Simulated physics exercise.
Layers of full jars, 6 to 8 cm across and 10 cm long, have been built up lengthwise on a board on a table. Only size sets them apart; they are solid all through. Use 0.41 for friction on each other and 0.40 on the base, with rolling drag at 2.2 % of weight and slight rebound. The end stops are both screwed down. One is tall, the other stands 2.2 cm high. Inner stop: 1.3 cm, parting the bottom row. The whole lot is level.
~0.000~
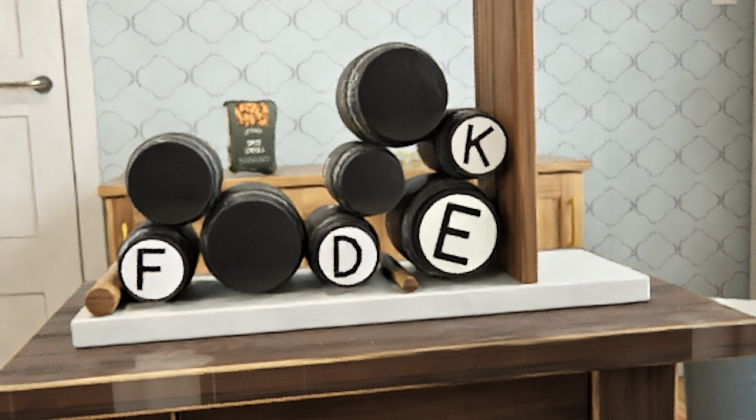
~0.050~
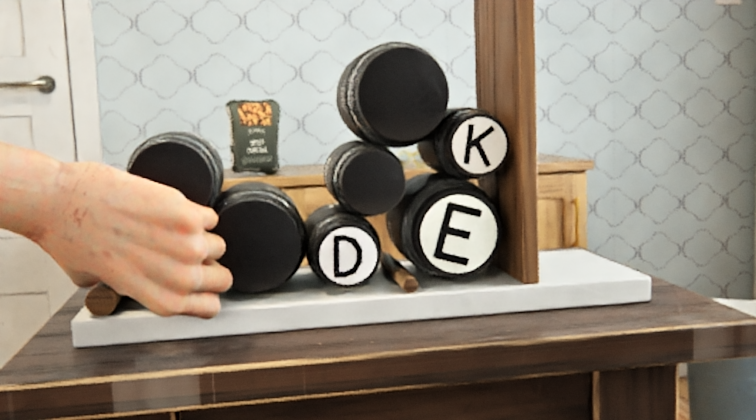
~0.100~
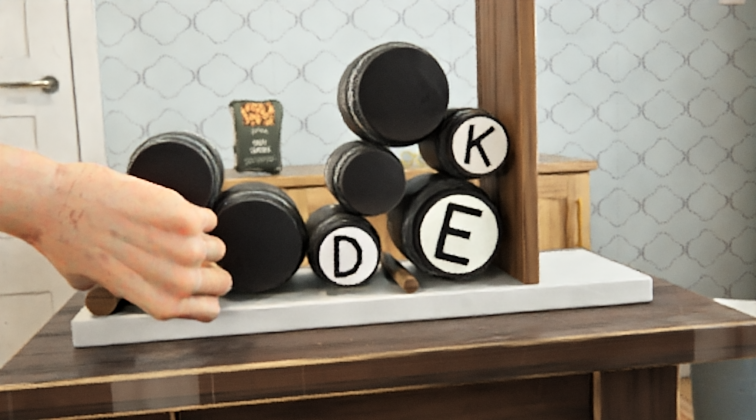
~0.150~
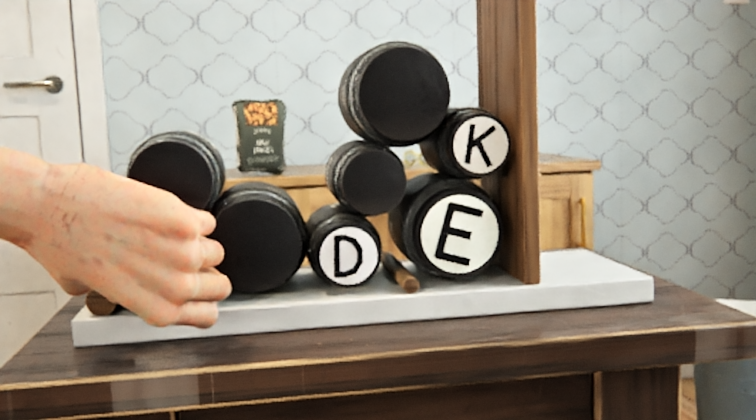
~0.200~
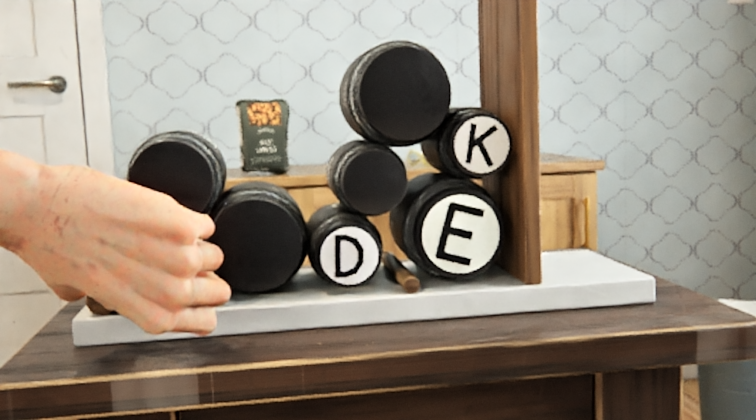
In this clip, black jars lie stacked on a white board beside a tall wooden panel; a hand comes in from the left, covers the jar marked F, and stays nearly still there while the visible jars remain in place.
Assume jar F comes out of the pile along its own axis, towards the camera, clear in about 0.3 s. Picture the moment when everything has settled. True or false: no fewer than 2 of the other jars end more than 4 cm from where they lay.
False.
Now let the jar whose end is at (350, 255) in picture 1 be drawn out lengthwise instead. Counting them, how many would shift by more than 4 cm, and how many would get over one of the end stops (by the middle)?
Then 2 shift and 0 get out.
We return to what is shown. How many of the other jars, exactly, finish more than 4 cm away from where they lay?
A total of 1.
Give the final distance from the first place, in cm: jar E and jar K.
Jar E: 0, jar K: 0.
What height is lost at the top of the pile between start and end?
Roughly 0 cm.
By 0.44 s, 0 now displaced over 4 cm; the one last seen at (171, 182) 1 cm left and 1.3 cm down.
By 0.51 s, 1 now displaced over 4 cm; the one last seen at (171, 182) 2.1 cm left and 4.7 cm down.
All still by 0.7 s, 1 moved over 4 cm; not one over the end stops; the one last seen at (171, 182) 2.1 cm left and 5 cm down; top of the pile 22 cm high, from 22 cm.
